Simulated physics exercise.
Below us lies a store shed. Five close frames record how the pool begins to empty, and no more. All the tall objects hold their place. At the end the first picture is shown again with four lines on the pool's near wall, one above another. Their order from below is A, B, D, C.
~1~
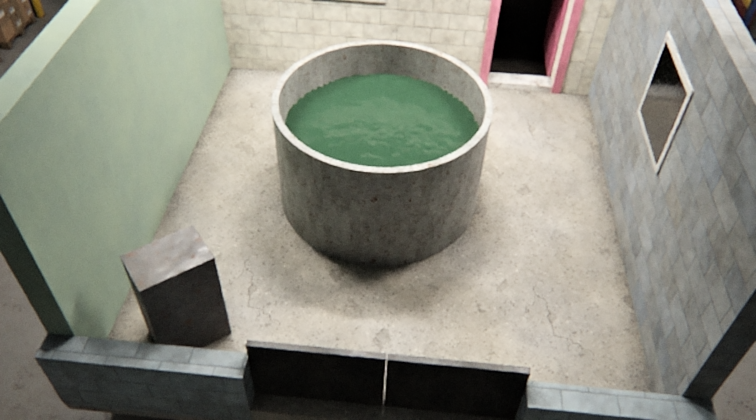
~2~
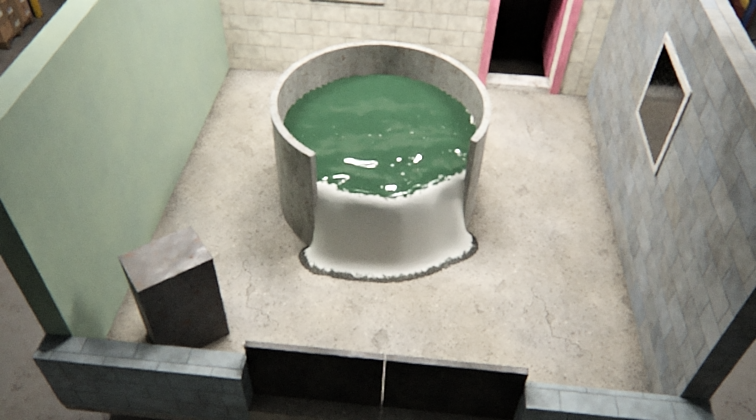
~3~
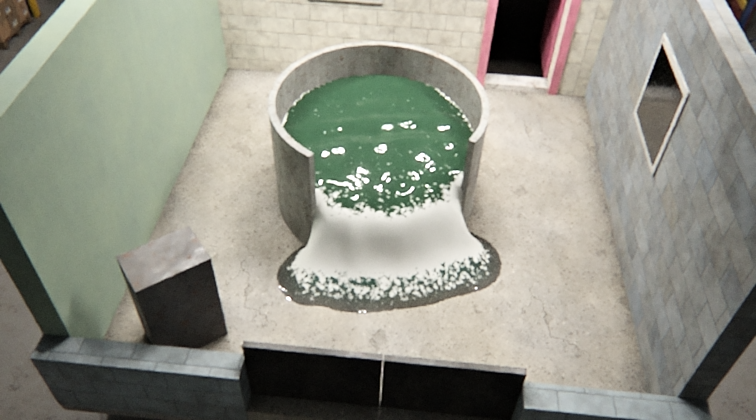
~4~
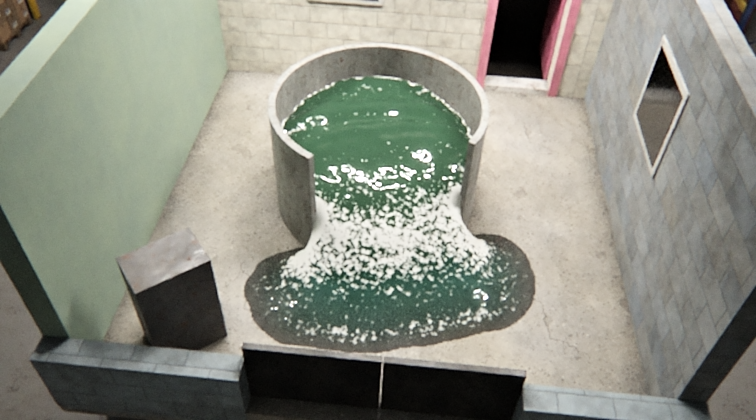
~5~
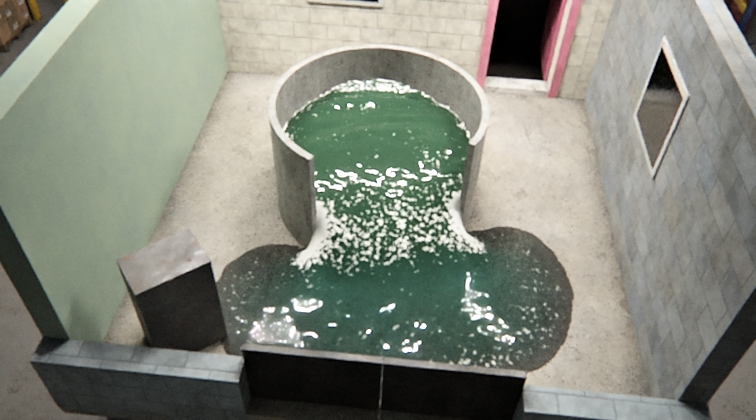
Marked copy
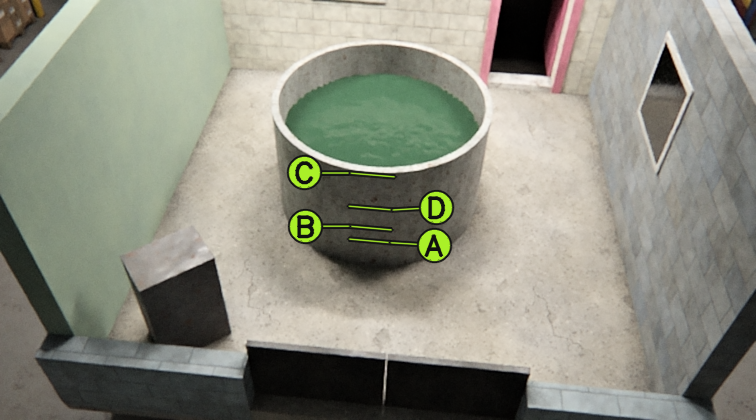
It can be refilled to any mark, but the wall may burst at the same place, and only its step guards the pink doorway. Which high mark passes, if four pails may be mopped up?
Mark A just does it.
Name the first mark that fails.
That is mark B.
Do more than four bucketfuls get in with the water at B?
Yes.
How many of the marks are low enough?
One.
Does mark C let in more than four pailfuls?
Yes, it does.
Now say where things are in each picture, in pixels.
In the first frame, water in the pool at rest, its middle at (381, 130); foot of the pink doorway at (519, 90); shut gate at (386, 363).
In the second frame, 2 % of the ground under water, visible out to (306, 256).
In the third frame, 7 % of the ground under water, visible out to (287, 281).
In the fourth frame, 14 % of the ground under water, visible out to (261, 310).
In the fifth frame, 25 % of the ground under water, visible out to (562, 283).
In lime, A at (369, 240); B at (370, 228); C at (371, 174); D at (370, 208); from the bottom up A, B, D, C.
With A, a splash gets over, under a bucket.
With B, about 8 bucketfuls get in.
With C, dozens of bucketfuls pour in.
With D, dozens of bucketfuls pour in.
